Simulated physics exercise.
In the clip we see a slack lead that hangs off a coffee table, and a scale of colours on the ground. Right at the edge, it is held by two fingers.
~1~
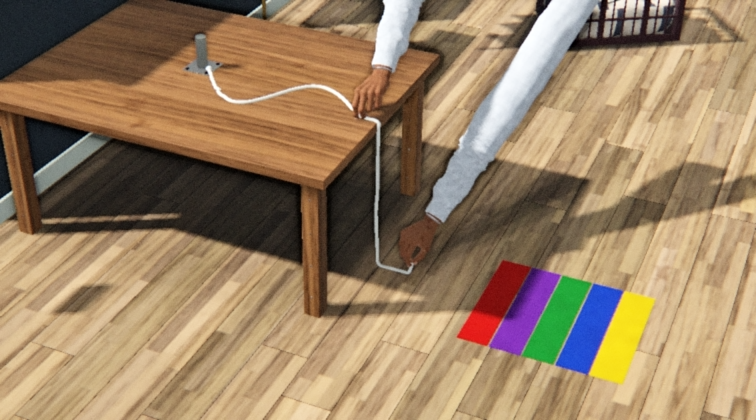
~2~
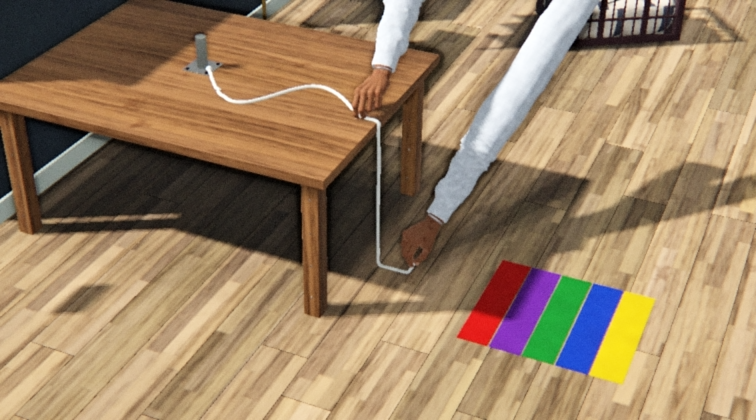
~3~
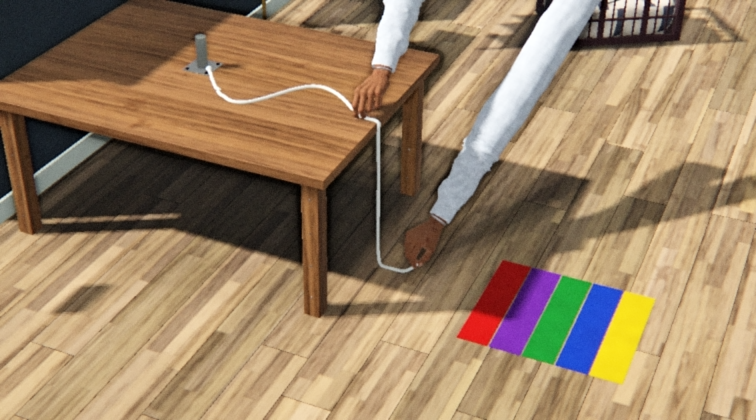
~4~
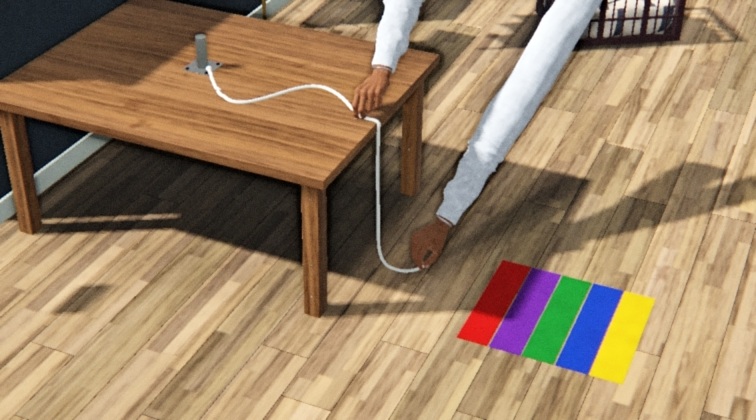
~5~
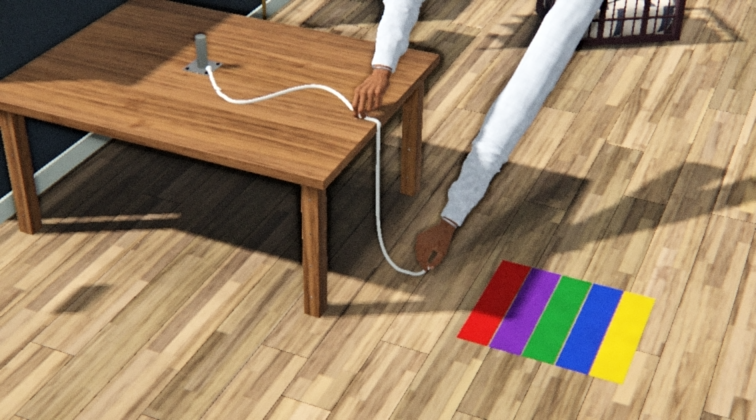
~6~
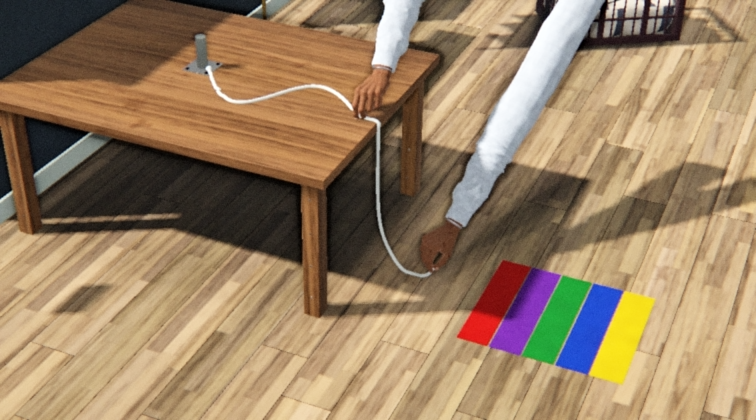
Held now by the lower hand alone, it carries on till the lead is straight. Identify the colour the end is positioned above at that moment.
It is positioned above blue.
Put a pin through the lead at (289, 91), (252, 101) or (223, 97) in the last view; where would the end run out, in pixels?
Approximately (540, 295), (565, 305) and (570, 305) respectively.
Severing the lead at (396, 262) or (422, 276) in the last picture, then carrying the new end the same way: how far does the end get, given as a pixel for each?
Result 1: (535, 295). Result 2: (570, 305).
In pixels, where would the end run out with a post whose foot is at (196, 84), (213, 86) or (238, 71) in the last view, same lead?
First (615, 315), then (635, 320), and last (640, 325).
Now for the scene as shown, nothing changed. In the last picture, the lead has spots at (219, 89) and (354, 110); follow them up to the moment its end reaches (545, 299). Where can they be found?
Point one: (249, 81); point two: (389, 152).
Soon after, end near (545, 299); over purple.
After that, end near (578, 307); over green.
At the stop, end near (596, 312); over blue. The end stops over the blue strip.
